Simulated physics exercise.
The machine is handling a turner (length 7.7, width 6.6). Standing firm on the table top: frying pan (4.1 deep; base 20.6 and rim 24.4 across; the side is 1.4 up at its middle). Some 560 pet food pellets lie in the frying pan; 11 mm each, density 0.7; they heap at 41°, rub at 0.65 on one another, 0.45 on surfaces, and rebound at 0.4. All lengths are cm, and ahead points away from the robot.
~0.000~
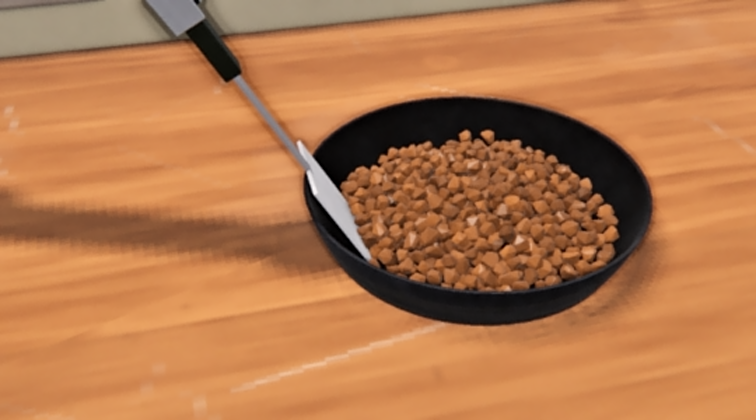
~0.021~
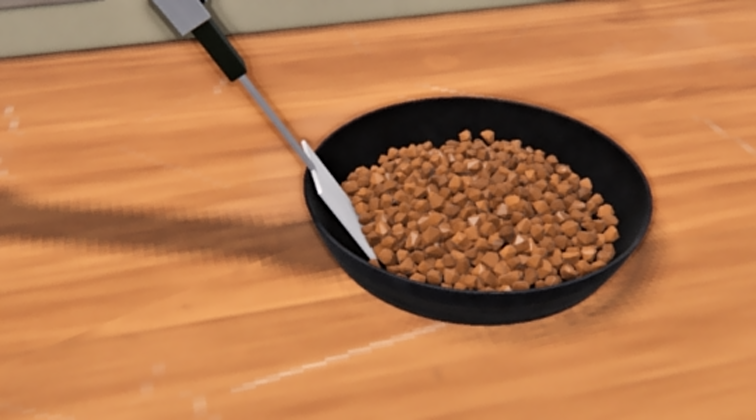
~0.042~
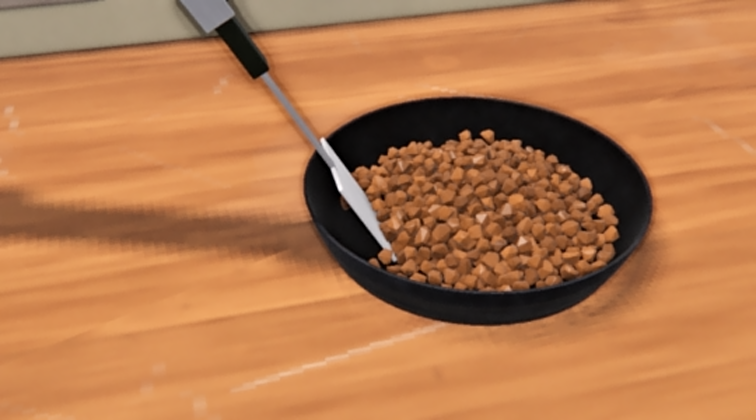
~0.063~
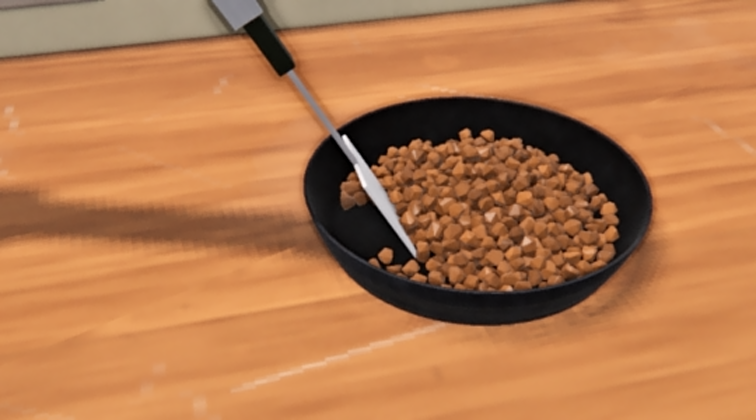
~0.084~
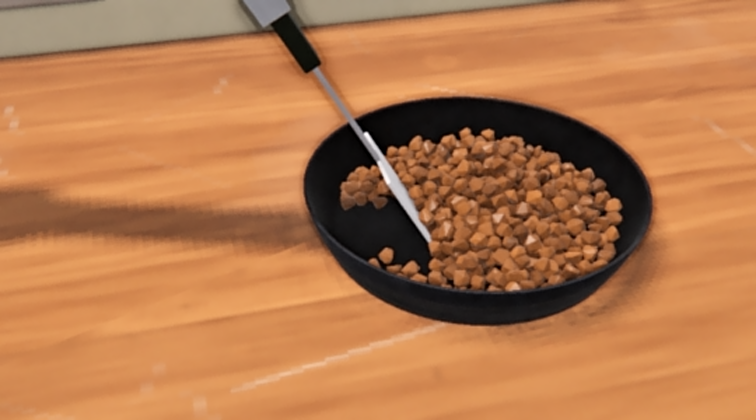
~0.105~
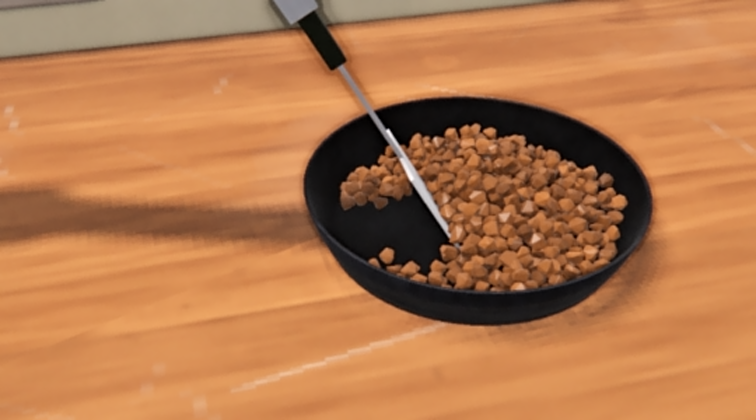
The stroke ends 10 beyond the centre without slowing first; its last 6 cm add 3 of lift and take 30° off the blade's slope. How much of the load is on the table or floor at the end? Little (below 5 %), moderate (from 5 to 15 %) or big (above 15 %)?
Share on the table or floor: Big (above 15 %).
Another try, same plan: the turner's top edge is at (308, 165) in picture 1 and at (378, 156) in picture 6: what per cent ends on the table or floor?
About 15 per cent.
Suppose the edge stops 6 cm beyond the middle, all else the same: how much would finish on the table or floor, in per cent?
In that case some 5 per cent.
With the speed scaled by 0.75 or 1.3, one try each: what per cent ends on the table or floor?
Some 15 and 20 per cent.
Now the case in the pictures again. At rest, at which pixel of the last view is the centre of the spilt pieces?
At about (712, 195).
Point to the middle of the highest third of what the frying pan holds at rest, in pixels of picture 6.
Around (554, 184).
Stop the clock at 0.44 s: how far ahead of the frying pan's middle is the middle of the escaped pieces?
Roughly 18 cm.
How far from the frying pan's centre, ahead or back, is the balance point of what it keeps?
About 3.0 cm ahead.
After 0.16 s, sloping 61°, highest piece 6 above the table; 559 in the frying pan.
After 0.22 s, sloping 49°, highest piece 7 above the table; 559 in the frying pan.
After 0.44 s, sloping 31°, highest piece 5 above the table; 449 in the frying pan, 107 on the table or floor, 3 on the blade or in flight.
After 1.49 s, sloping 31°, highest piece 5 above the table; 448 in the frying pan, 111 on the table or floor.
At rest, 448 in the frying pan, 111 on the table or floor. That is 20 % on the table or floor.
